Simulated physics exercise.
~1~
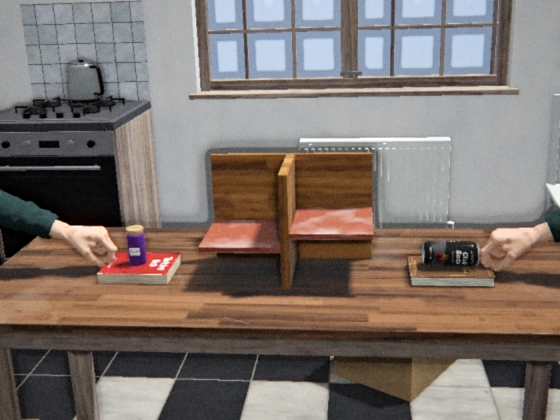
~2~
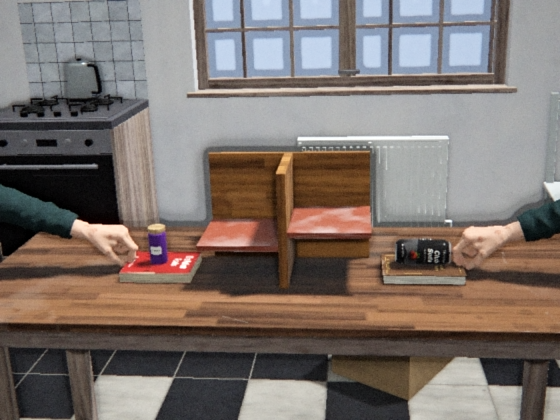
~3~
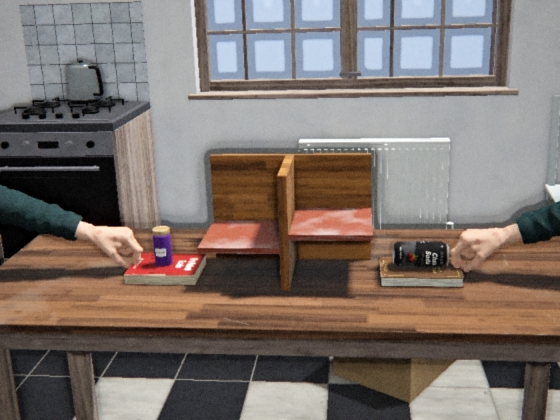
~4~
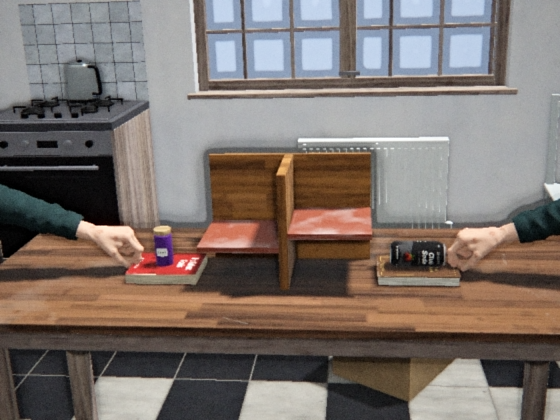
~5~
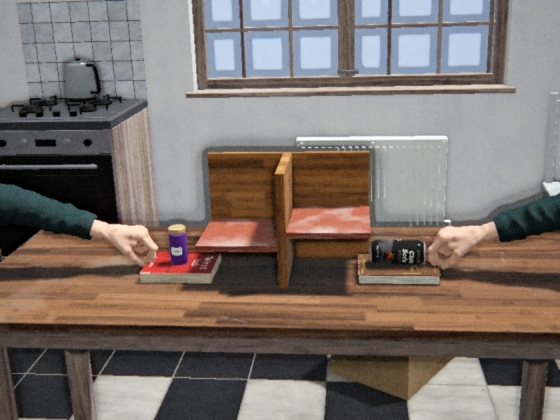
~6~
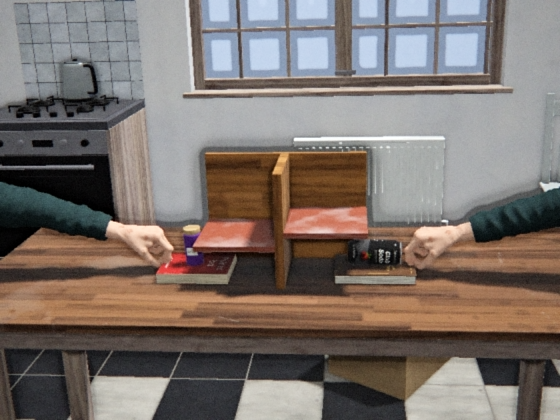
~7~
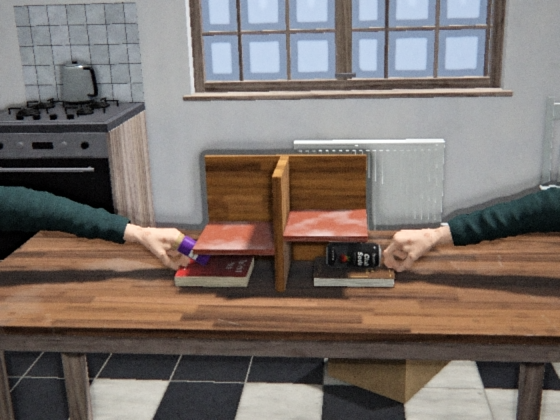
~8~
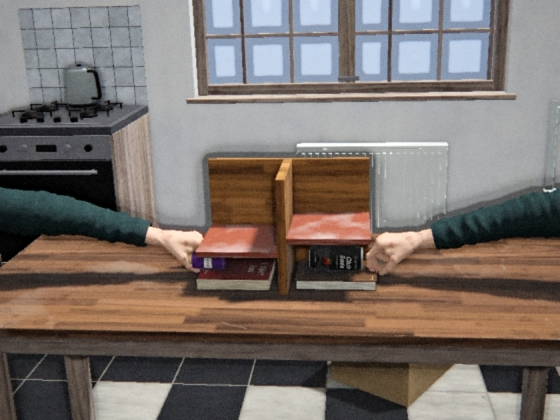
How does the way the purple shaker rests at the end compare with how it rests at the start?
At the start the purple shaker stands upright on the red book, but by the end it is lying on its side.
Two arms in dark green sleeves reach in from either side of a wooden kitchen table, seen from the front, with a stove and a window behind. The left hand pushes a red book carrying an upright purple shaker, and the right hand pushes a brown book carrying a black can on its side. Both loads slide inward towards the low openings of a wooden shelf with reddish boards. The shaker meets the left board, leans, and tips back onto its side. The can passes beneath the right board untouched, still lying on its book.
